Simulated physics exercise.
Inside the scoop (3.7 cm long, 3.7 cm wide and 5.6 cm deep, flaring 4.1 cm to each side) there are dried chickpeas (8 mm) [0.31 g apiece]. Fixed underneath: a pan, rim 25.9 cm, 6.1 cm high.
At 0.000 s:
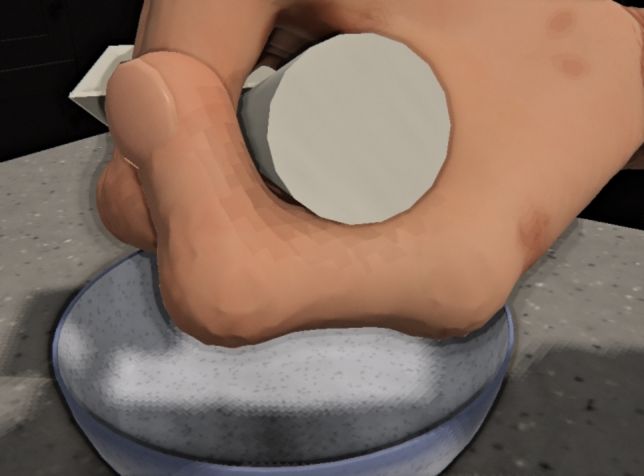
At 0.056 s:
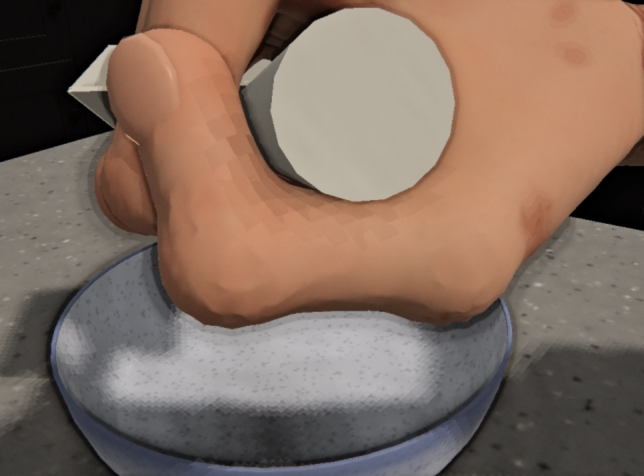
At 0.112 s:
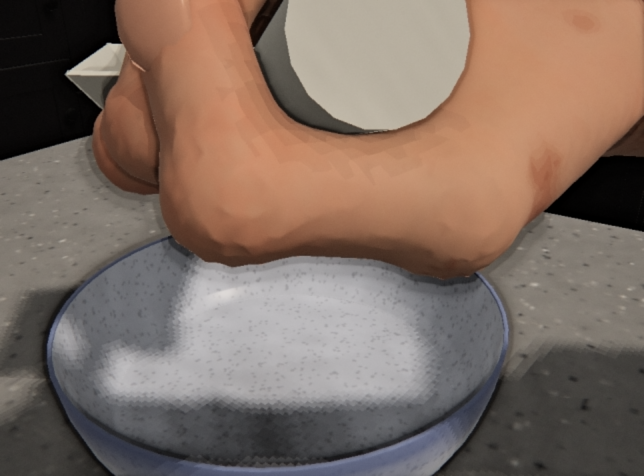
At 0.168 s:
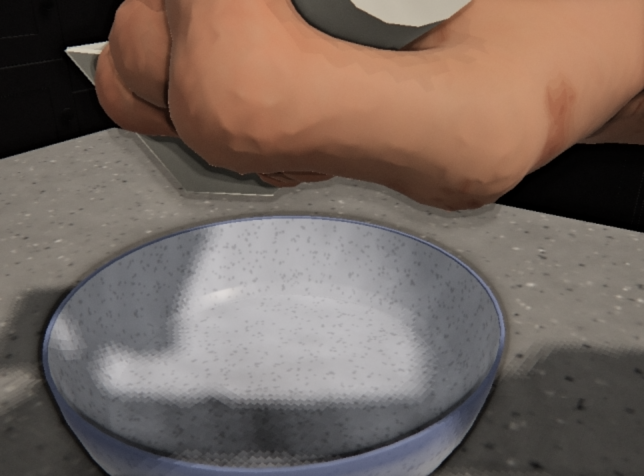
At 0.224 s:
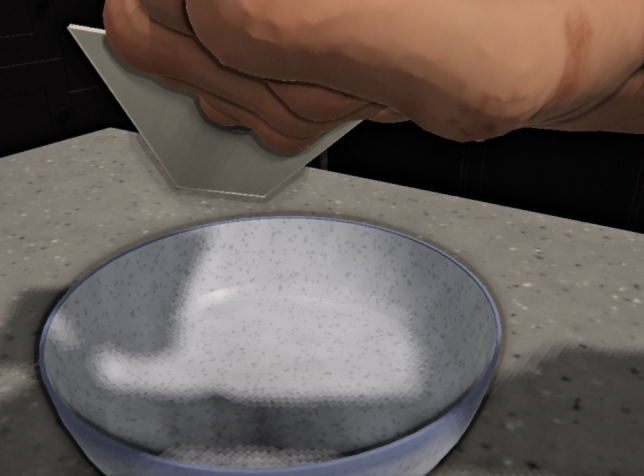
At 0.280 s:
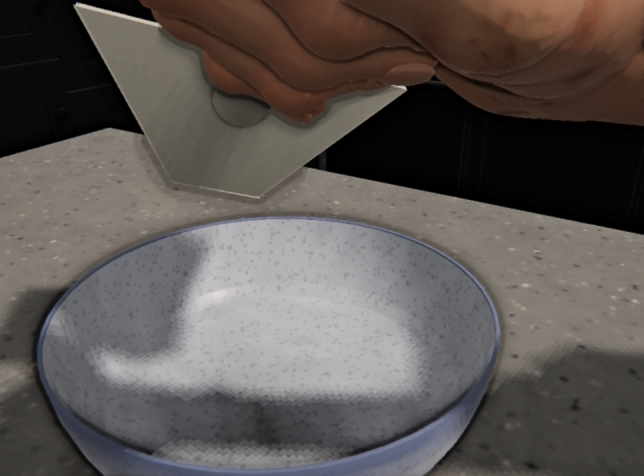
A large hand fills the upper part of a close, slightly raised view over a speckled grey countertop, with dark cupboards behind. It grips a pale grey scoop with a thick round handle above a wide, blue-rimmed pan, whitish and flecked inside. The hand rises and rolls over, hiding the handle's round end and uncovering the scoop's angular plate at upper left, while the pan barely shifts.
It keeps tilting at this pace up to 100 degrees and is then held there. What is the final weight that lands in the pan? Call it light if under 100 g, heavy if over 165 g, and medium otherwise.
Light.
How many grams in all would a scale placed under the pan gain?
50 g, approximately.
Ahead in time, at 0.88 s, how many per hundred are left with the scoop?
Roughly 100 per cent remains.
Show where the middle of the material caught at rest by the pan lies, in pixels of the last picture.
Near pixel (326, 332).
After 0.61 s, tilt 50 degrees; 0 g in the pan, scoop holds 100 %.
After 0.88 s, tilt 74 degrees; 0 g in the pan, scoop holds 100 %.
After 1.13 s, tilt 97 degrees; 52 g in the pan, scoop holds 5 %.
After 1.37 s, tilt 100 degrees; 54 g in the pan, scoop holds 0 %.
In the end, at 1.7 s, 54 g in the pan, scoop holds 0 %.
